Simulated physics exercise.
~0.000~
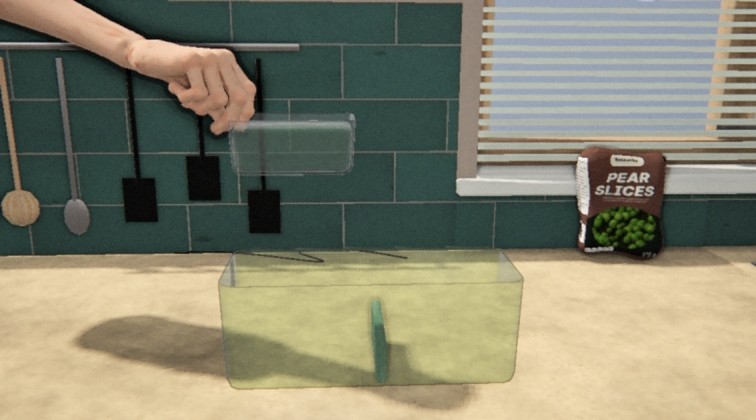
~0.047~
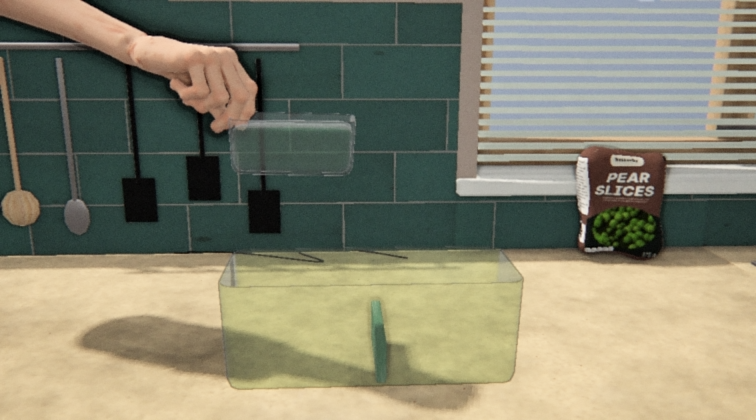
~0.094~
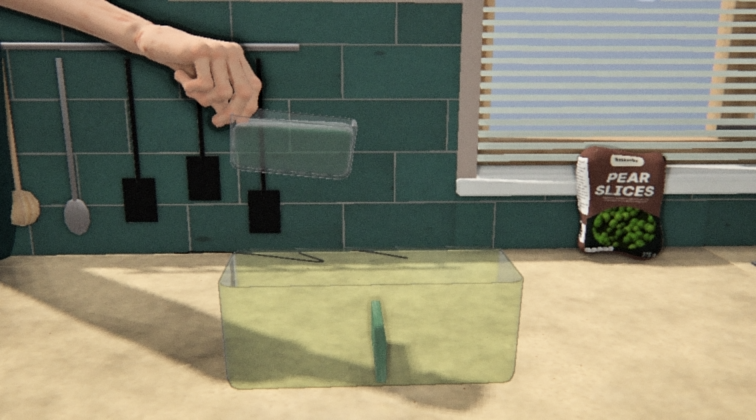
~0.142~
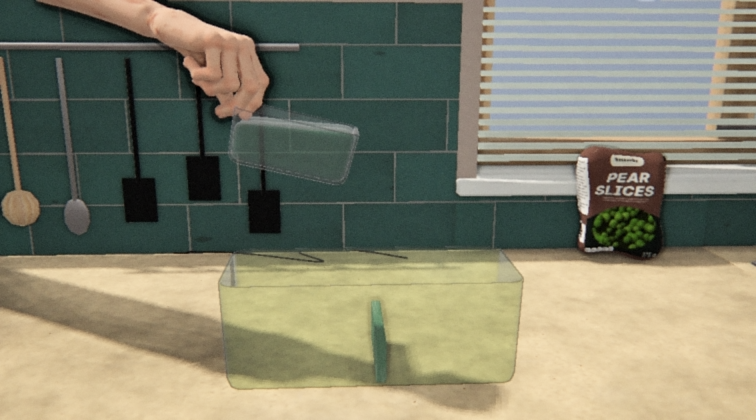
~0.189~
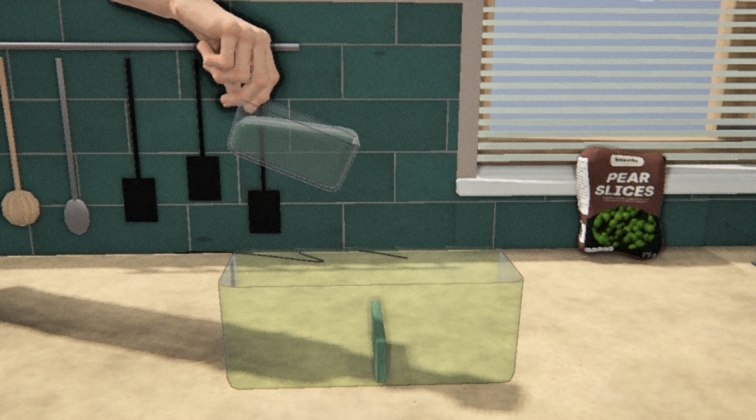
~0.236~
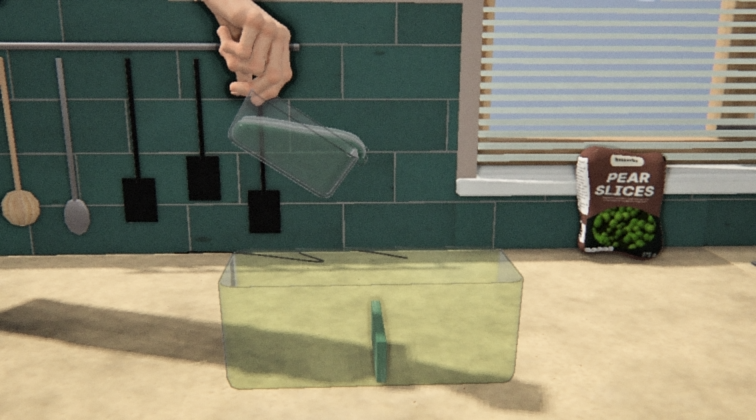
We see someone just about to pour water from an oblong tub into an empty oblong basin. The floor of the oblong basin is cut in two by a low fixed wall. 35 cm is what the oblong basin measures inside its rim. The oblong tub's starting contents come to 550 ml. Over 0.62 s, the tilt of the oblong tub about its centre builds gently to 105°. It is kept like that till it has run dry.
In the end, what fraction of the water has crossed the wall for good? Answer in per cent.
In the end about 74 per cent has crossed for good.
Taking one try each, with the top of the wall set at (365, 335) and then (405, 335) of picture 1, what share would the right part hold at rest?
One try each: Around 75 percent and then around 50 percent.
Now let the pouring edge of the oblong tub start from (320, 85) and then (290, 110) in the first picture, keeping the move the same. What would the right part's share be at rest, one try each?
60 per cent first, 5 per cent second.
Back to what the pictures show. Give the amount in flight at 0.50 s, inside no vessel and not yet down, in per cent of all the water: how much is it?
Near 46 per cent at that time.
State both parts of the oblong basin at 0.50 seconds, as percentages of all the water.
About 1 left, 42 right.
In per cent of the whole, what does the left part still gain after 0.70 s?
Around 6 in a hundred.
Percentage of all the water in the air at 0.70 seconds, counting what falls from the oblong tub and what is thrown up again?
I'd say some 3 per cent is in the air.
After 0.50 s the tilt is 96° and 11 per cent is still to pour, 1 is left of the wall and 41 right of it.
After 0.70 s the tilt is 105° and 2 per cent is still to pour, 16 is left of the wall and 77 right of it.
After 0.90 s the tilt is 105° and 0 per cent is still to pour, 22 is left of the wall and 74 right of it.
After 1.12 s the tilt is 105° and 0 per cent is still to pour, 22 is left of the wall and 74 right of it.
In the end 22 per cent lies left of the wall, 74 right of it and 4 outside.
